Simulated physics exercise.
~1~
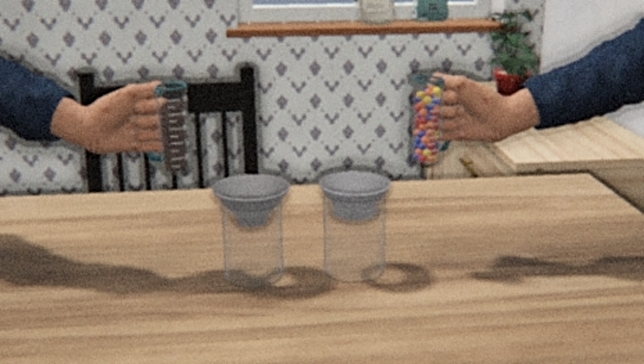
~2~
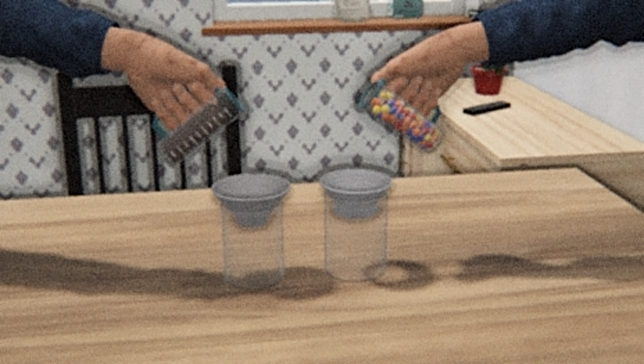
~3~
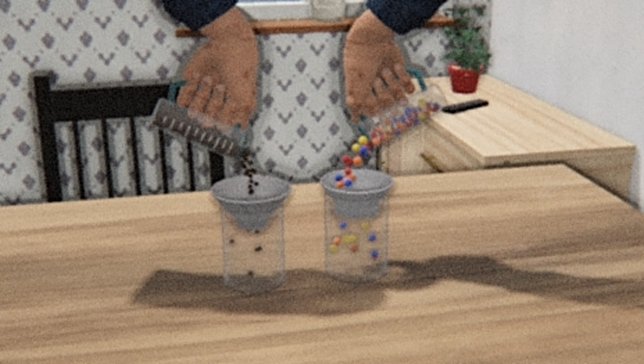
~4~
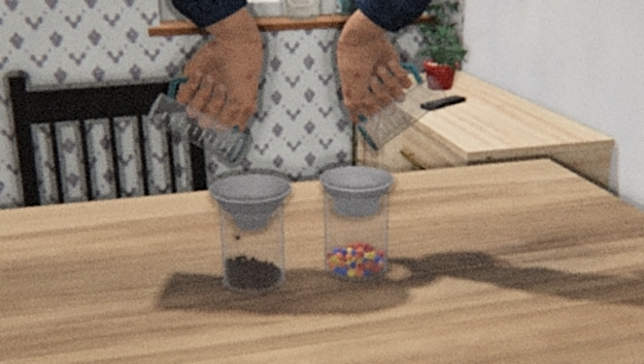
Two hands tipped their cups over a pair of funnels set in clear jars, dark bits pouring on the left and colorful little pieces on the right, and everything ran through until both loads lay at the bottom of the jars.
